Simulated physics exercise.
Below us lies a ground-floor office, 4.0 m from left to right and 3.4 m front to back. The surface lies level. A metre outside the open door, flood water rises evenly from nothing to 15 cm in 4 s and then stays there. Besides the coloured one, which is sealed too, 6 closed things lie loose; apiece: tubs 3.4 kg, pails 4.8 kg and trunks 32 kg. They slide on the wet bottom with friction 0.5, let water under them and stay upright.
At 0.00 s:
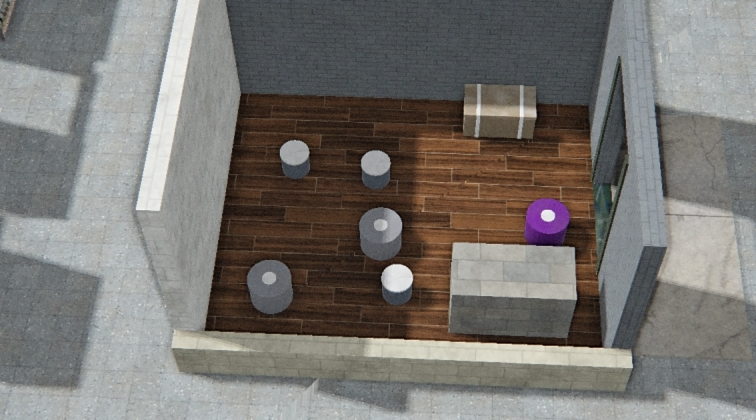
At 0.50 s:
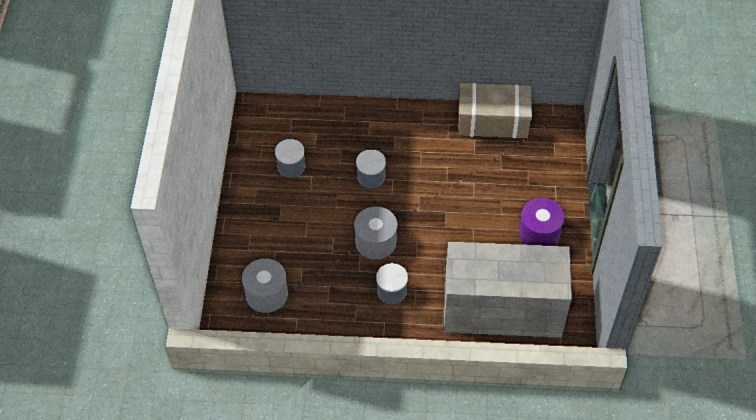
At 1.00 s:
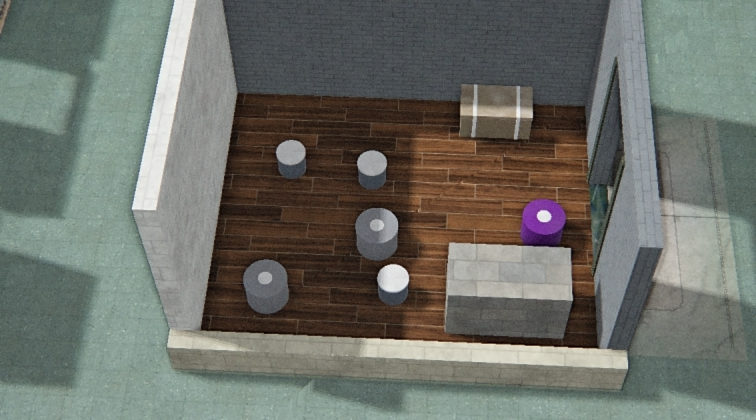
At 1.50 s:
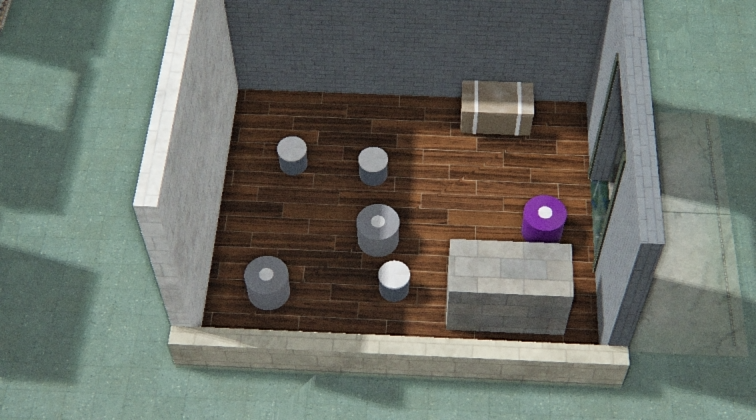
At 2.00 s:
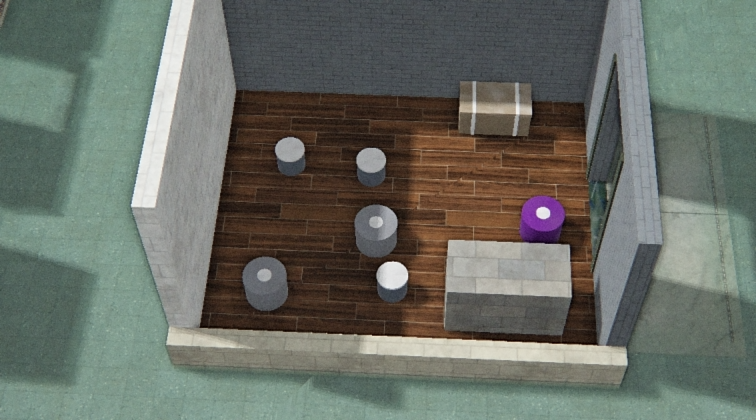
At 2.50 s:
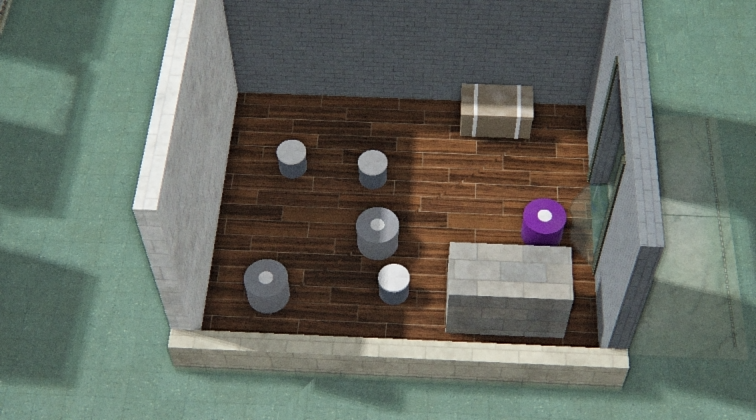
A purple tub and grey containers stay still on the wooden floor of a walled room.
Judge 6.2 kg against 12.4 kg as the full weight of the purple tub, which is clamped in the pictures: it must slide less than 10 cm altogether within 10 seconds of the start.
For it, neither load is enough.
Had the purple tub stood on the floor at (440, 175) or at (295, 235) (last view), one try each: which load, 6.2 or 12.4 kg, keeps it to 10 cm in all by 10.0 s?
In turn: Only the larger holds; it takes the larger.
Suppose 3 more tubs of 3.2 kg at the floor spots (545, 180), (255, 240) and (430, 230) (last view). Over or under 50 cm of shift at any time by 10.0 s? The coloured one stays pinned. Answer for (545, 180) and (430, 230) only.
In turn: Over, past it.
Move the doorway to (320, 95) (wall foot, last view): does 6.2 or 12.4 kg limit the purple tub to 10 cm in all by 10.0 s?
In that case the lower weight is enough.
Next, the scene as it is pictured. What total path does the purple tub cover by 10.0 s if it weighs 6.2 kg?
Some 350 cm in all.
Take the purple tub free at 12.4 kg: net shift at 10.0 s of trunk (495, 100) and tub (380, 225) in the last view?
In turn: 0 cm, 140 cm.
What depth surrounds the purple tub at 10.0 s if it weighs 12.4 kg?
About 5 cm.
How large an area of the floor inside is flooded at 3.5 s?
About 1.0 m2.
After 3.5 s the purple tub would be 18 cm from its start with 6.2 kg and 0 cm from its start with 12.4 kg; 4 cm of water round it then.
After 4.5 s the purple tub would be 71 cm from its start with 6.2 kg and 18 cm from its start with 12.4 kg; 4 cm of water round it then.
After 7.0 s the purple tub would be 257 cm from its start with 6.2 kg and 70 cm from its start with 12.4 kg; 5 cm of water round it then.
After 10.0 s the purple tub would be 282 cm from its start with 6.2 kg and 114 cm from its start with 12.4 kg; 5 cm of water round it then.
